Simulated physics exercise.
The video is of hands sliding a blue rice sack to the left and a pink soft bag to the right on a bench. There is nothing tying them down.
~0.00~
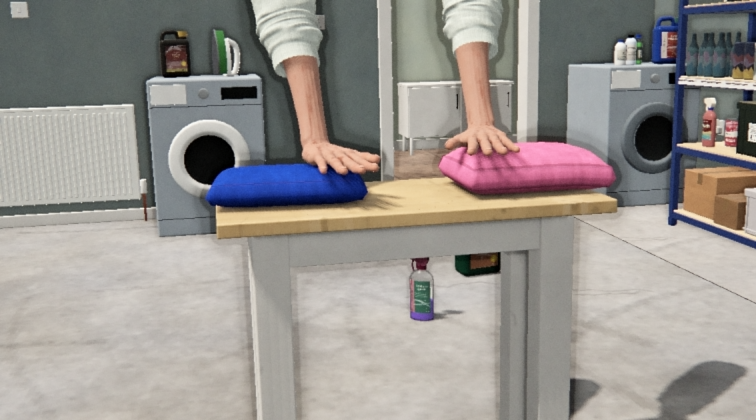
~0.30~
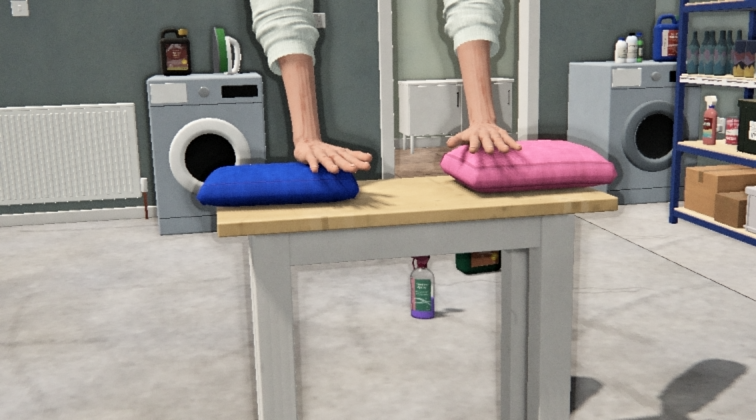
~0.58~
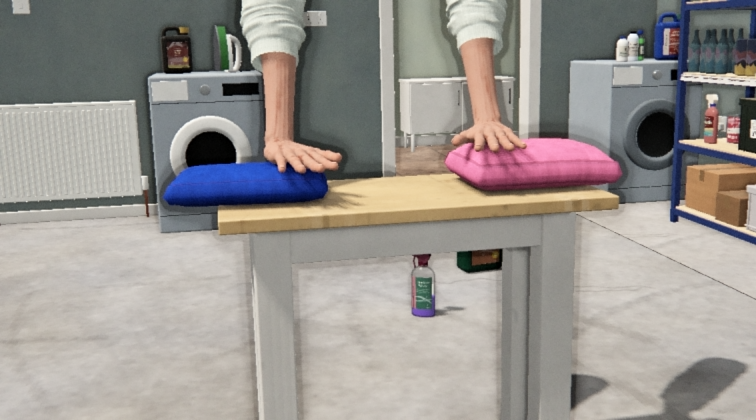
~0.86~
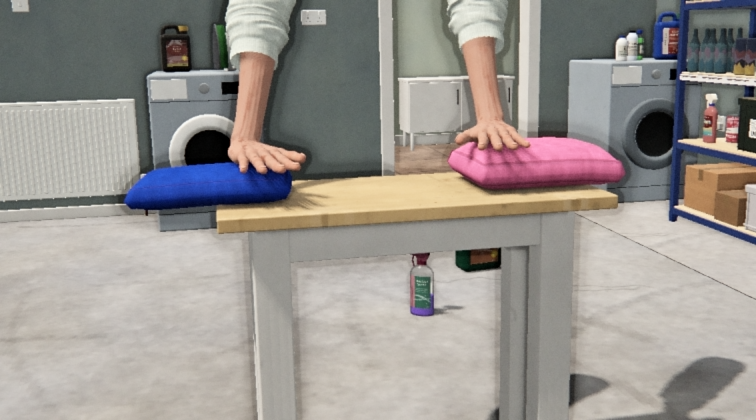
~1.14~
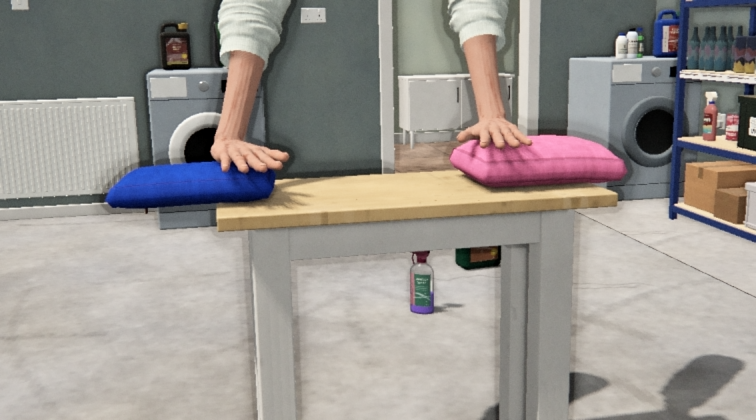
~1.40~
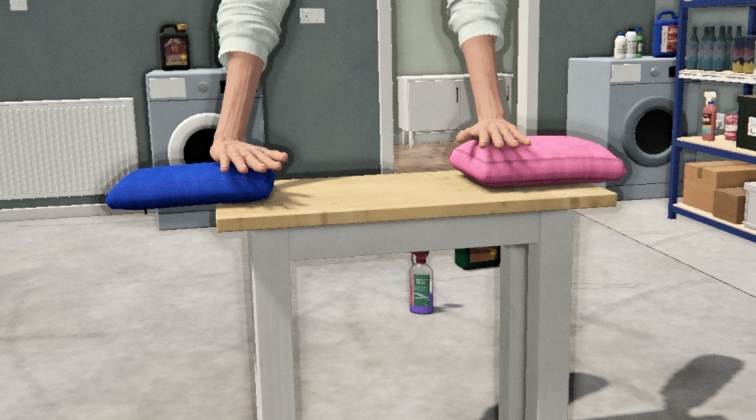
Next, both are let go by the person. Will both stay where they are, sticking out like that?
Here is how it goes: The blue rice sack falls off; the pink soft bag stays.
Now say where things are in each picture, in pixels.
Rice sack tip (213, 194); soft bag tip (598, 173), in the first picture.
Rice sack tip (205, 193); soft bag tip (600, 170), in the second picture.
Rice sack tip (172, 193); soft bag tip (604, 169), in the third picture.
Rice sack tip (134, 197); soft bag tip (607, 168), in the fourth picture.
Rice sack tip (117, 195); soft bag tip (609, 166), in the fifth picture.
Rice sack tip (116, 197), well over half past the edge; soft bag tip (608, 166), a small part past the edge, in the sixth picture.
After 1.84 s, rice sack falling near (189, 323); soft bag as it was left.
After 2.12 s, rice sack on the floor; soft bag as it was left.
In the end, rice sack on the floor; soft bag as it was left. The blue rice sack slumps off the end and the pink soft bag remains on top.
